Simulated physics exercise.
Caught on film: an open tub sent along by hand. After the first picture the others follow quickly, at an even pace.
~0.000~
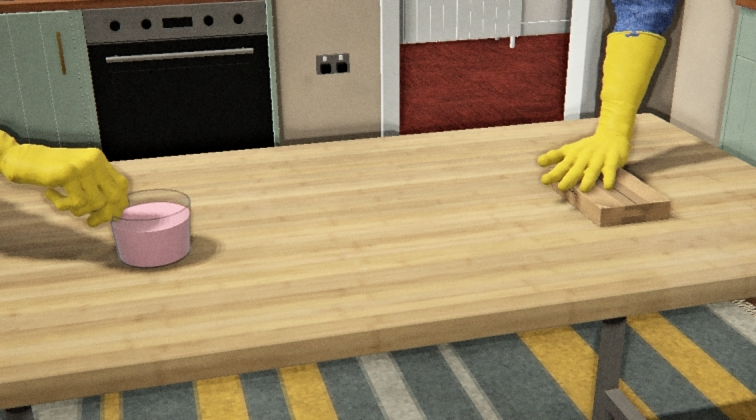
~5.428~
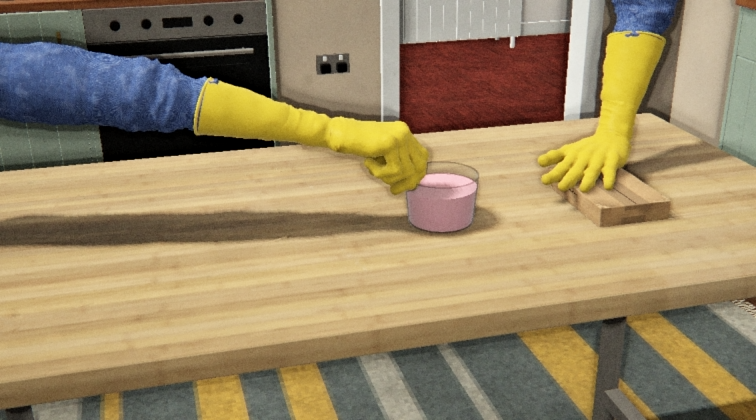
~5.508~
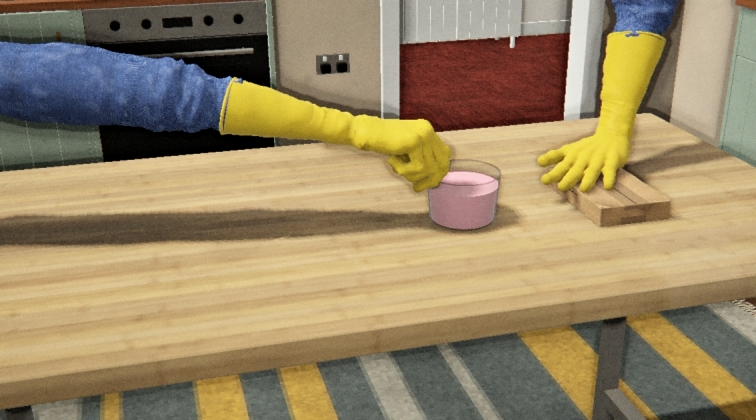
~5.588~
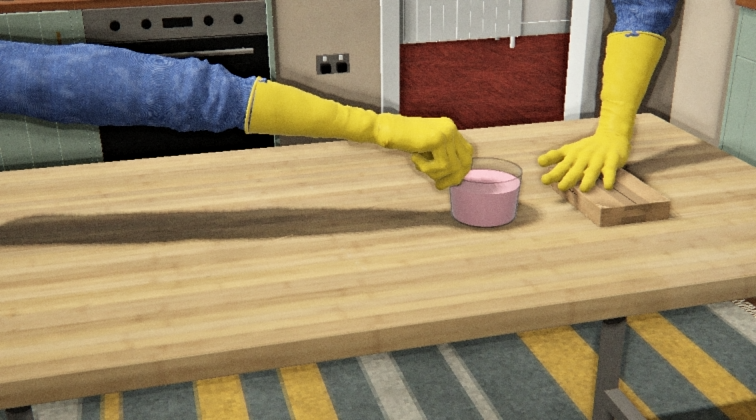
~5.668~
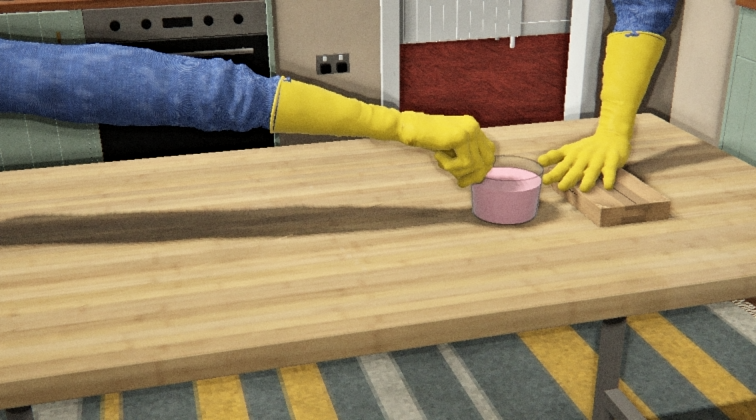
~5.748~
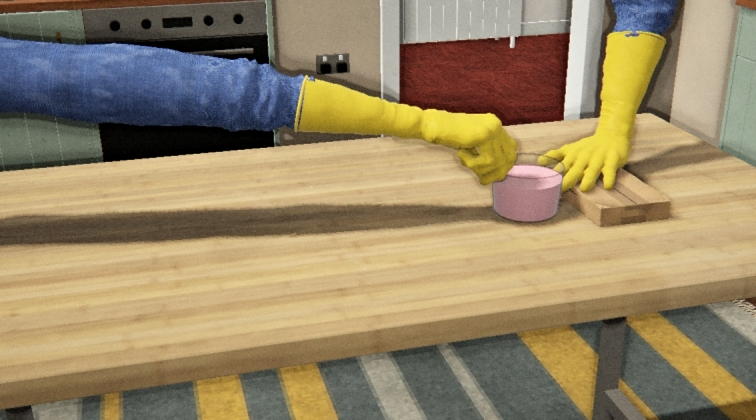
A tub of pink liquid slides right across the table, moved by a yellow-gloved hand.
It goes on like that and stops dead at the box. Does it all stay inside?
The tub loses some.
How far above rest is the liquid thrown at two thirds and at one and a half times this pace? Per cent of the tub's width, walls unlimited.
Near 25 and 50 in a hundred.
By 5.8 s, the tub meets the box.
By 5.9 s, the pink milk surges up the wall; it has slopped over.
By 7.3 s, the tub stands at the box; it has slopped over.
